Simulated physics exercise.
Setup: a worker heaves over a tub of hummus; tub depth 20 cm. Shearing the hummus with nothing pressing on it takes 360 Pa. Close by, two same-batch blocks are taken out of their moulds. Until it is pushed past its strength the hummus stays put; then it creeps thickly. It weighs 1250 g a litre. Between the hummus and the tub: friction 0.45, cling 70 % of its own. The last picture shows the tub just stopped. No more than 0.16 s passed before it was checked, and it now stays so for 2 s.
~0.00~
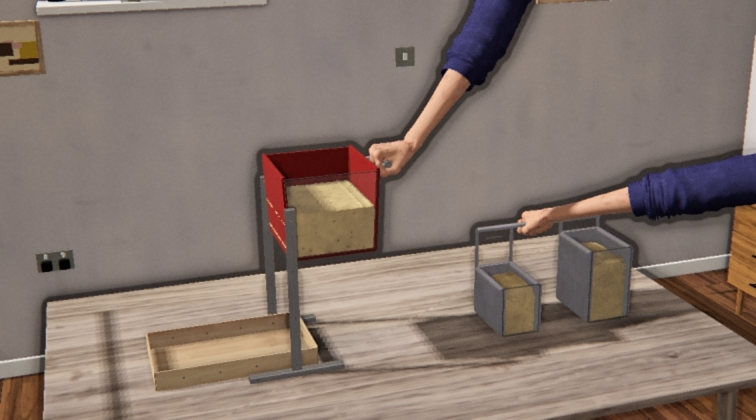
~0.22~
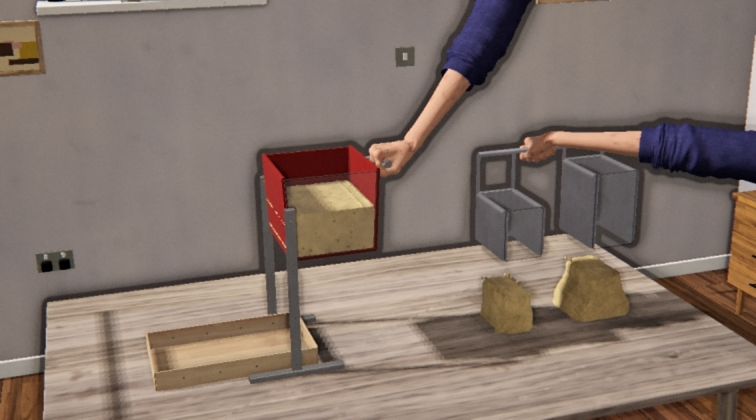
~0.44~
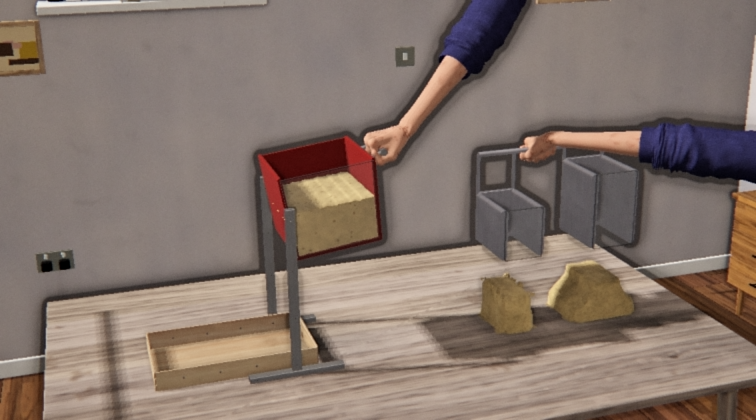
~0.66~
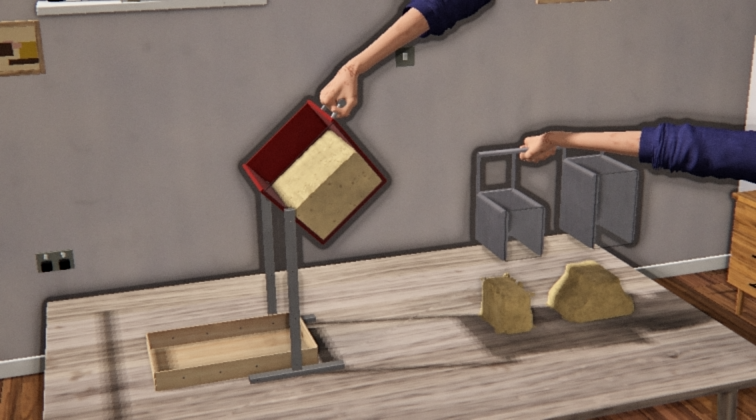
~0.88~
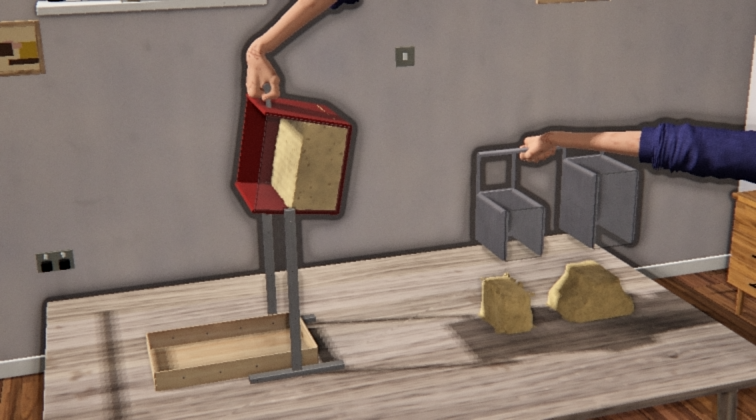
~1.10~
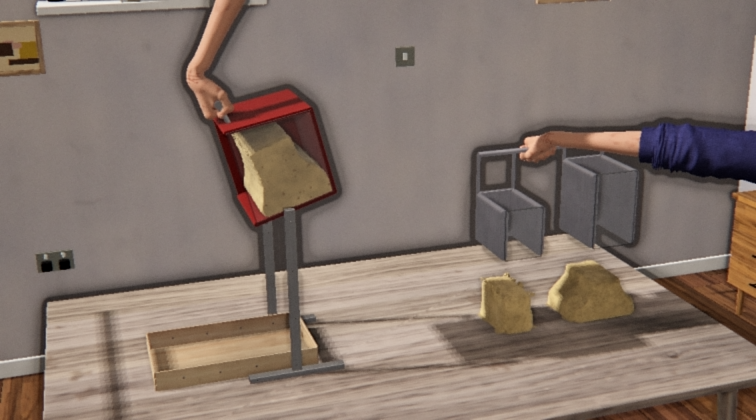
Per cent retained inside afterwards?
Retained: About 0 %.
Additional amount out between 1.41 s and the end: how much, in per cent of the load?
I'd say close to 35 in a hundred.
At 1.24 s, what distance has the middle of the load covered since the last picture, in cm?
About 9 cm.
After 1.24 s, the tub is at 104 degrees and holds 63 %.
After 1.41 s, the tub is at 104 degrees and holds 35 %.
After 1.58 s, the tub is at 104 degrees and holds 22 %.
After 1.75 s, the tub is at 104 degrees and holds 3 %.
After 3.10 s, the tub is at 104 degrees and holds 0 %.
